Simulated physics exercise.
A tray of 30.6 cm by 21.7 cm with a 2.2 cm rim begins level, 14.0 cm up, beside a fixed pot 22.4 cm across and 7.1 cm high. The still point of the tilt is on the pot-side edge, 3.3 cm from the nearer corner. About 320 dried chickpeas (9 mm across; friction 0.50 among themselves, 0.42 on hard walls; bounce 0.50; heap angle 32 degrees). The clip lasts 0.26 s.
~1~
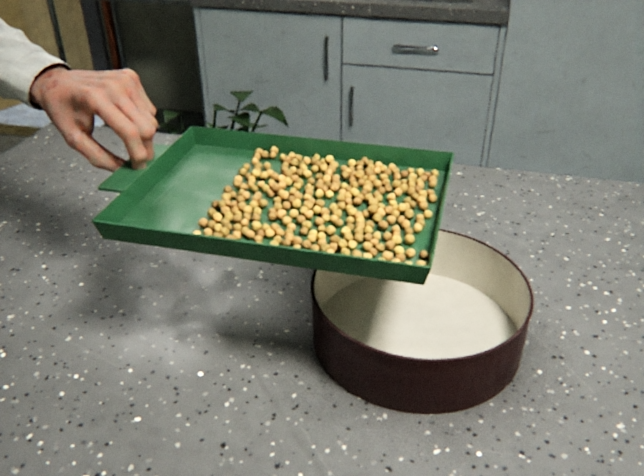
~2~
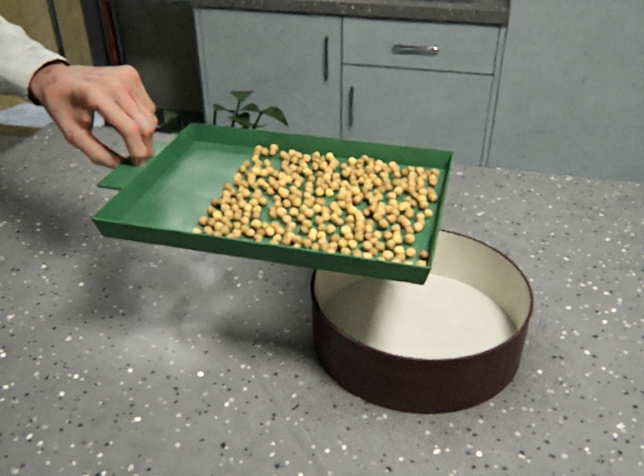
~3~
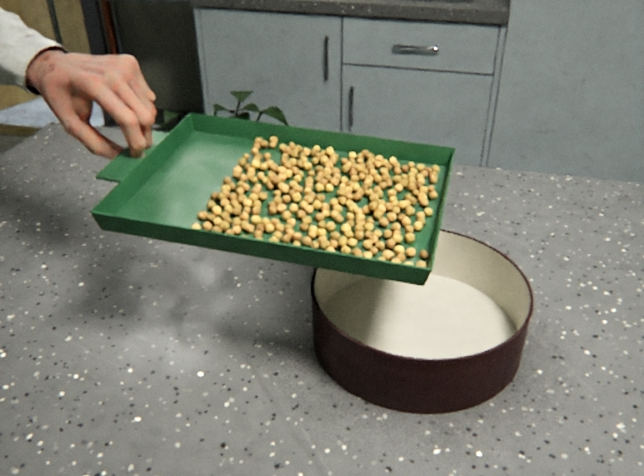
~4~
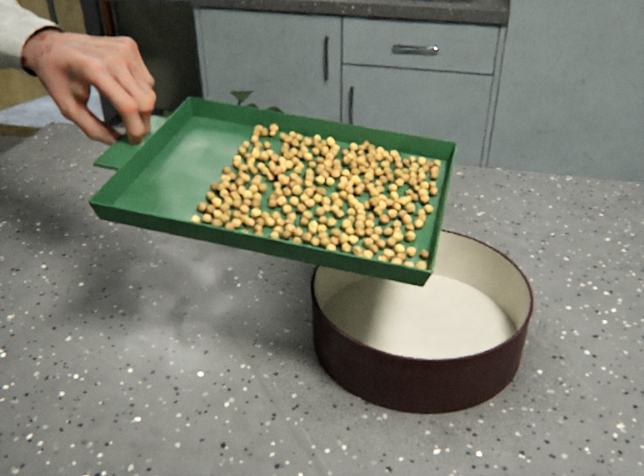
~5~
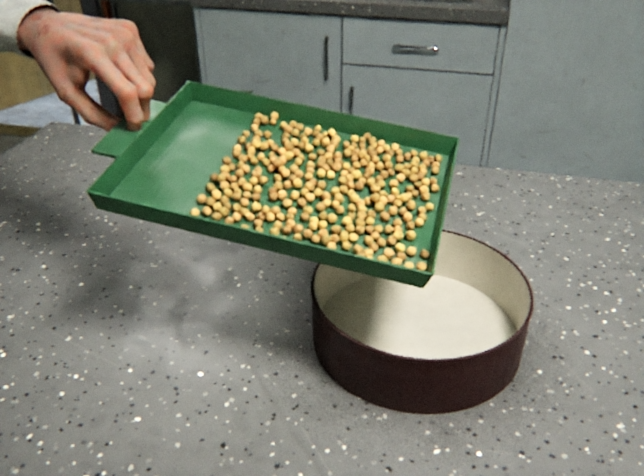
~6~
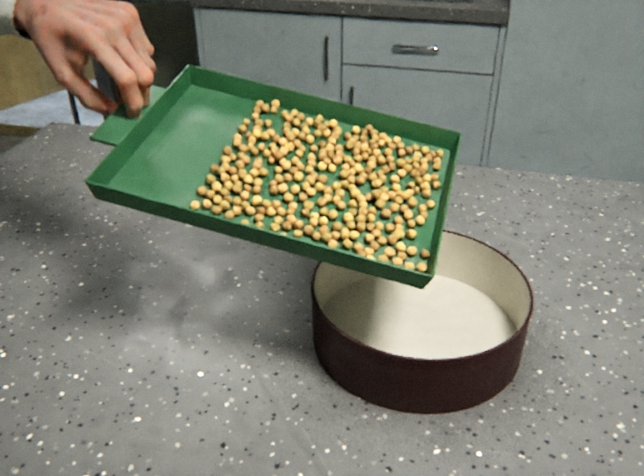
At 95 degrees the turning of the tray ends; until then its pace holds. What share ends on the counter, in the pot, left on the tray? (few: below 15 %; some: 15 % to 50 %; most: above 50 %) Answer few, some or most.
On the counter: Most; in the pot: Some; left on the tray: Few.
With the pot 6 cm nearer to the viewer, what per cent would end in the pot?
Then about 95 per cent.
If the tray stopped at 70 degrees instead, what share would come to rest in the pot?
In that case some 0 per cent.
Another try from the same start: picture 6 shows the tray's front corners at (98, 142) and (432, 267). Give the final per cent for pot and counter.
Pot 75, counter 25.
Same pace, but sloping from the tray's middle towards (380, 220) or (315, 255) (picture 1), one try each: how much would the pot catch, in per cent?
About 75 and 20 per cent.
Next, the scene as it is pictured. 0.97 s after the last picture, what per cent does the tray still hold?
About 100 per cent.
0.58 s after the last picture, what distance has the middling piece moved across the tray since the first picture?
About 4 cm.
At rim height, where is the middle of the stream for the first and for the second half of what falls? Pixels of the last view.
First near (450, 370), later near (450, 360).
Then, 0.58 s after the last picture, tilt 52 degrees; the tray holds 100 %, the pot 0 %.
Then, 0.97 s after the last picture, tilt 77 degrees; the tray holds 100 %, the pot 0 %.
Then, 1.45 s after the last picture, tilt 95 degrees; the tray holds 15 %, the pot 20 %.
In the end, counter 70 %, pot 30 %, tray 0 %.
